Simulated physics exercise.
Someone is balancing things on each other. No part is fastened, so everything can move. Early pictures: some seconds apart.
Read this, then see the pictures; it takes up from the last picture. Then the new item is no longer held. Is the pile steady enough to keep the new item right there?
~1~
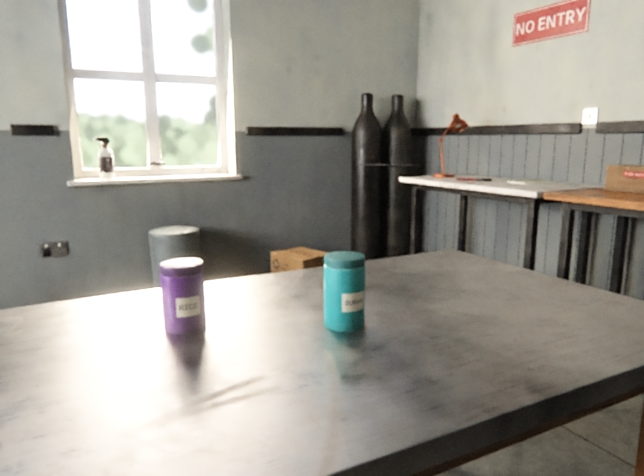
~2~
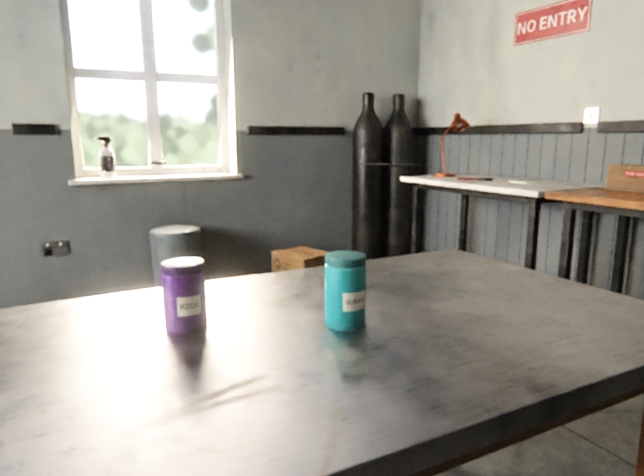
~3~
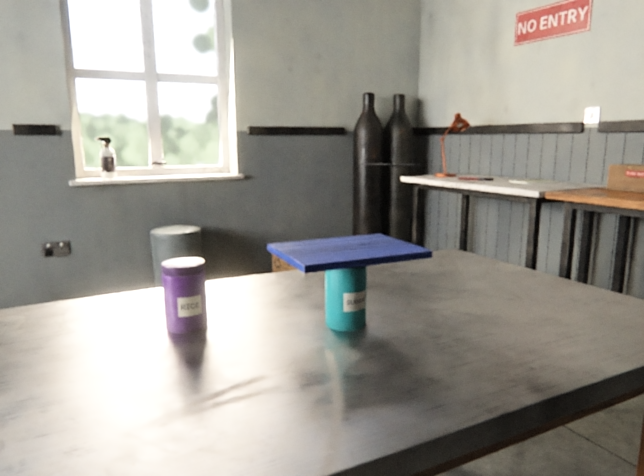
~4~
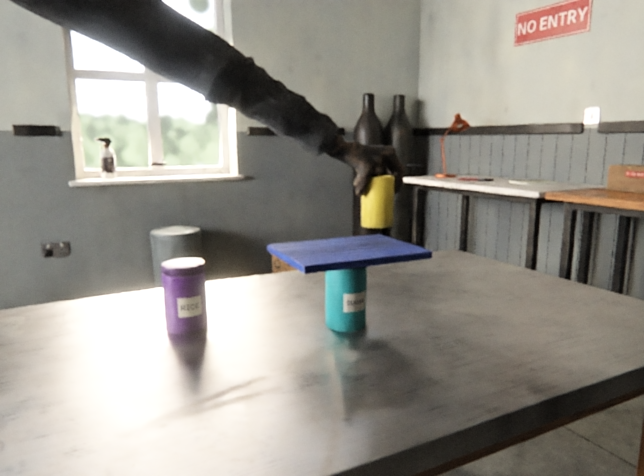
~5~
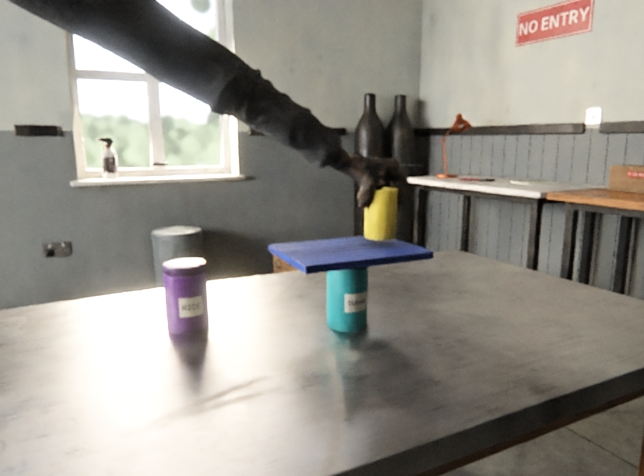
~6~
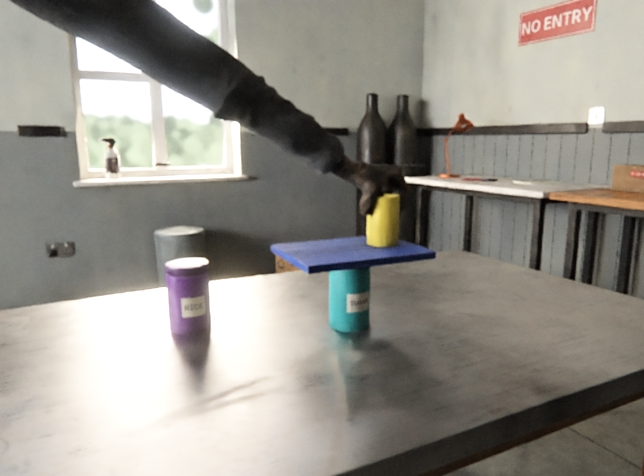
Yes, it keeps it there.
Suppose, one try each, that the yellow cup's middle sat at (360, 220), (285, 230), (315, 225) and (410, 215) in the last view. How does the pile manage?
Stays standing; collapses; stays standing; collapses.
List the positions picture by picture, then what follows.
The last thing is not in view yet; turquoise jar (344, 291), in the first picture.
The last thing is not in view yet; purple jar (185, 294), in the second picture.
The last thing is not in view yet; blue board (347, 251), in the third picture.
On its way; yellow cup (378, 201); turquoise jar (346, 291), in the fourth picture.
On its way; yellow cup (381, 213); purple jar (186, 295), in the fifth picture.
In place under the hand; yellow cup (383, 220); blue board (351, 252), in the sixth picture.
Then, 1.00 s past the last view, nothing moves.
Then, 2.10 s past the last view, yellow cup resting near (383, 221).
Finally, all 4 still in place. Final places as the last picture's camera would see them, yellow cup near (383, 221). The pile stays up.
